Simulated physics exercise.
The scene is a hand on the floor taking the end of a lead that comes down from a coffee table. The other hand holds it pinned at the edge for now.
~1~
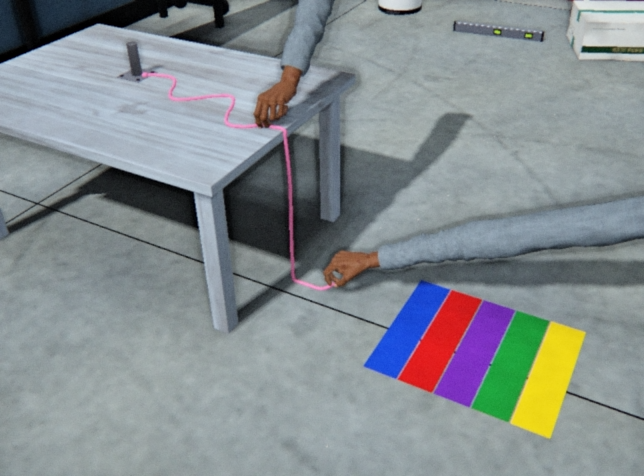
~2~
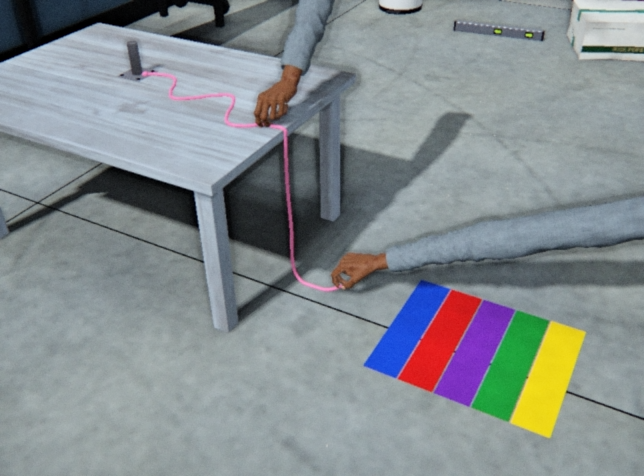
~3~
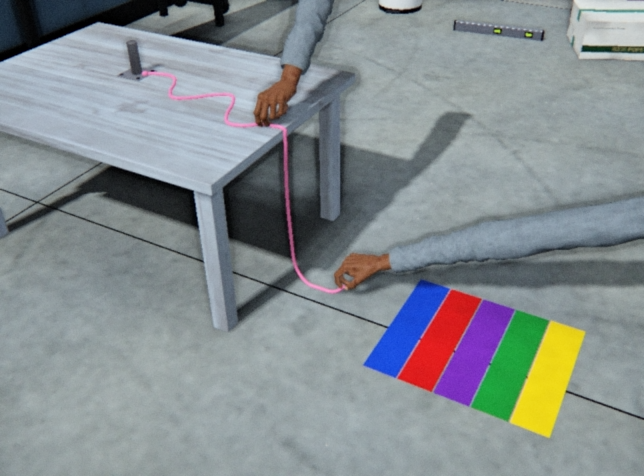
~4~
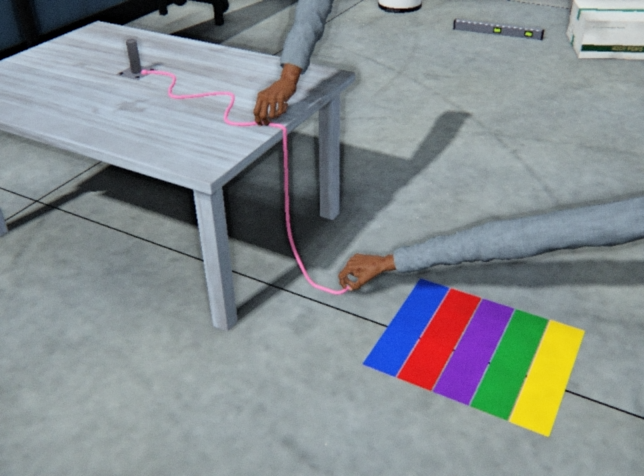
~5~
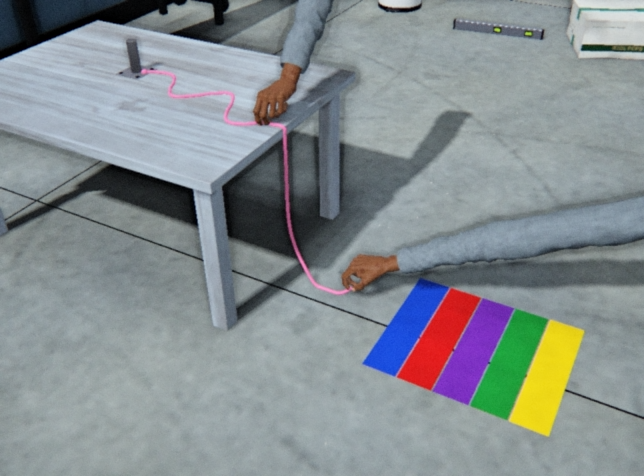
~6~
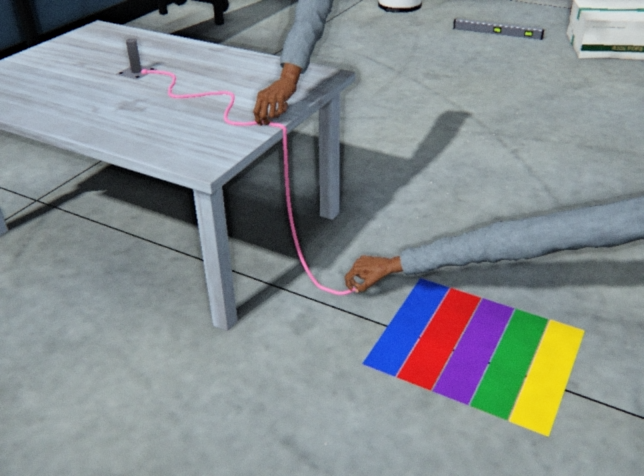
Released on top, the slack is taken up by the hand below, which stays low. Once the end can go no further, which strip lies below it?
The green strip lies below it.
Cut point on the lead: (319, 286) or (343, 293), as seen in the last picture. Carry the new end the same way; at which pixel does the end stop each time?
Case by case: Roughly (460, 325), then roughly (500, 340).
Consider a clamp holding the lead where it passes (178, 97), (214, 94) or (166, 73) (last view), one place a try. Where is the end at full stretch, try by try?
It comes to rest around (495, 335), (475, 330) and (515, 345) respectively.
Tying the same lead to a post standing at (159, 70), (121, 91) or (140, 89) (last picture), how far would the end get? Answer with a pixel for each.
Results per try: (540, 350); (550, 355); (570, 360).
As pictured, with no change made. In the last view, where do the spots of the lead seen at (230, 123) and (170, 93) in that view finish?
(298, 137) and (196, 91), roughly.
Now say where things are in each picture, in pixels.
In the first frame, end (333, 284); blue (391, 355); red (425, 368); purple (461, 381); green (499, 395); yellow (538, 410).
In the second frame, end (341, 286); lead through (174, 78) (194, 98) (228, 113) (284, 131) (289, 203) (293, 263).
In the third frame, end (344, 287).
In the fourth frame, end (348, 287); lead through (173, 76) (194, 96) (228, 112) (283, 130) (287, 202) (300, 263).
In the fifth frame, end (351, 288).
In the sixth frame, end (354, 289); lead through (173, 76) (193, 96) (228, 111) (283, 129) (288, 202) (304, 264).
A little later, end near (468, 328); over purple.
Next, end near (502, 340); over green.
When it is tight, end near (521, 346); over green. It gets as far as the green strip.
